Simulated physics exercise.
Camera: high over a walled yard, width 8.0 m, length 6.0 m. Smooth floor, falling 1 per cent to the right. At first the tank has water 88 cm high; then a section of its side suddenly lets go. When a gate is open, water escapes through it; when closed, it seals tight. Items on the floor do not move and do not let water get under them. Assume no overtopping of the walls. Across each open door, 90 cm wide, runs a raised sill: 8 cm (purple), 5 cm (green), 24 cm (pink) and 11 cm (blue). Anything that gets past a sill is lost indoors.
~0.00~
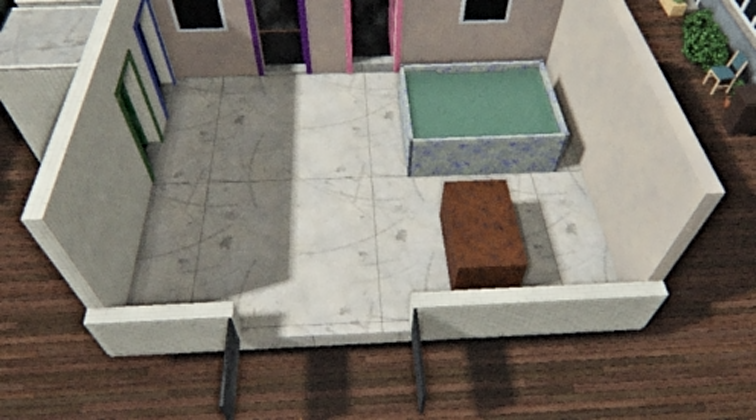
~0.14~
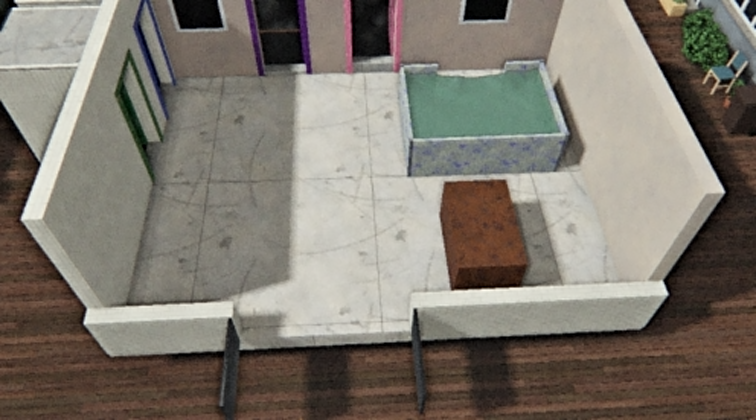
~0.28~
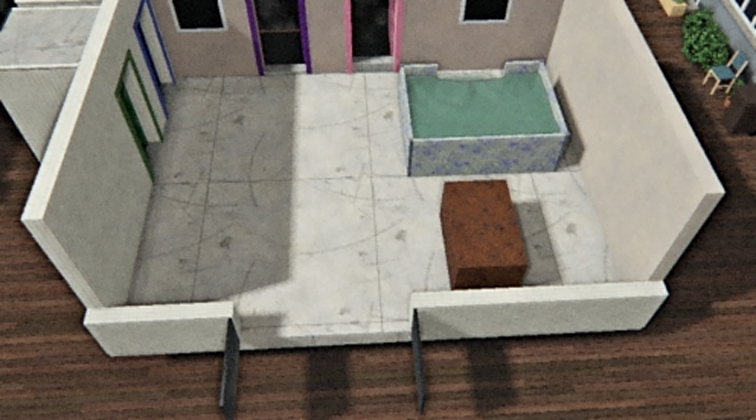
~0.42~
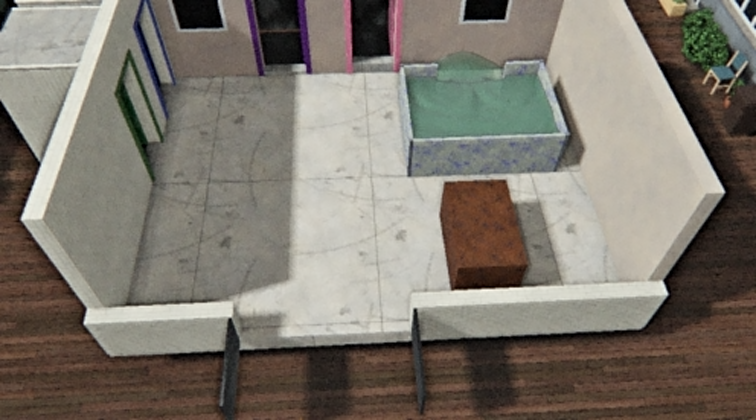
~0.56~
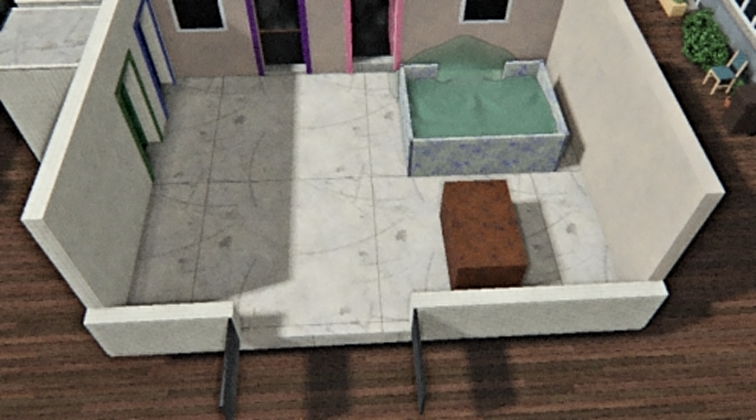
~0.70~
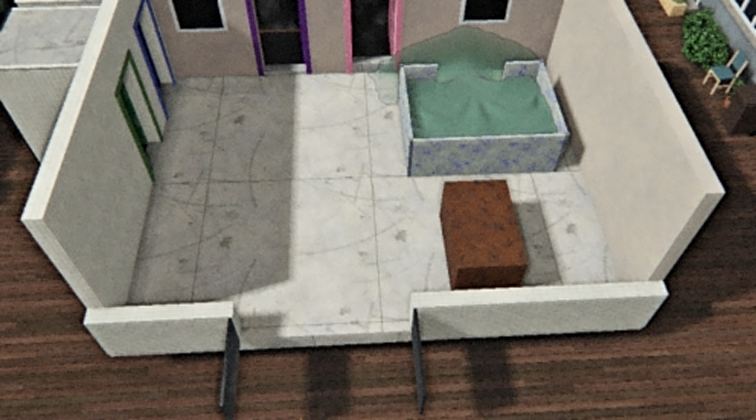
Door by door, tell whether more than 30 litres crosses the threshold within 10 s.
In order: The purple door falls short of the limit; the green door surpasses the limit; the pink door falls short of the limit; the blue door surpasses the limit.
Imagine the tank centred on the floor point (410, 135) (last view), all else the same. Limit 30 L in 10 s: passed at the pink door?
Pink: Too much.
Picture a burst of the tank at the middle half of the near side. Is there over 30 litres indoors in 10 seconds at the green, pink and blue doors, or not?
For green, too much; for pink, too little; for blue, too little.
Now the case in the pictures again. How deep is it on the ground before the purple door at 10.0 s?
Looks like about 3.5 cm at that spot.
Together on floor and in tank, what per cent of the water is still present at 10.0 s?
Remaining: Roughly 90 %.
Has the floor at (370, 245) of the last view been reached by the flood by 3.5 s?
By then the spot is spared.
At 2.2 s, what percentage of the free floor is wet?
Near 40 per cent is wet.
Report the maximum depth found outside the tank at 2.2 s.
About 60 cm.
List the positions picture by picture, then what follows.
In the first picture, the tank at (480, 102) is whole and still, 88 cm deep.
In the second picture, the front is at a hidden place, 0.7 m from the gap on the tank's far side; 0.3 m2 of floor is under water; 88 cm left at the back of the tank.
In the third picture, the front is at a hidden place, 1.0 m from the gap on the tank's far side; 1.1 m2 of floor is under water; 88 cm left at the back of the tank.
In the fourth picture, water pours out on the tank's far side and has run 1.4 m, to a hidden place; typically 19 cm deep outside, 83 cm at the tank's back.
In the fifth picture, water pours out on the tank's far side and has run 1.8 m, to a hidden place; typically 18 cm deep outside, 75 cm at the tank's back.
In the sixth picture, the front is at (371, 74), 2.2 m from the gap on the tank's far side; 3.0 m2 of floor is under water; 79 cm left at the back of the tank.
After 1.4 s water covers 20 % of the floor and is deepest (73 cm) near (544, 73); purple door 3 cm at the sill, 0 L in, green door not reached, pink door 18 cm at the sill, 1 L in, blue door not reached.
After 2.2 s water covers 40 % of the floor and is deepest (60 cm) near (544, 73); purple door 6 cm at the sill, 0 L in, green door not reached, pink door 17 cm at the sill, 1 L in, blue door not reached.
After 3.5 s water covers 65 % of the floor and is deepest (40 cm) near (625, 307); purple door 6 cm at the sill, 0 L in, green door 16 cm at the sill, 52 L in, pink door 14 cm at the sill, 1 L in, blue door 22 cm at the sill, 72 L in.
After 6.0 s water covers 85 % of the floor and is deepest (26 cm) near (521, 292); purple door 4 cm at the sill, 0 L in, green door 11 cm at the sill, 118 L in, pink door 10 cm at the sill, 1 L in, blue door 14 cm at the sill, 124 L in.
After 10.0 s water covers 95 % of the floor and is deepest (21 cm) near (614, 307); purple door 3 cm at the sill, 0 L in, green door 6 cm at the sill, 147 L in, pink door 6 cm at the sill, 1 L in, blue door 7 cm at the sill, 130 L in.
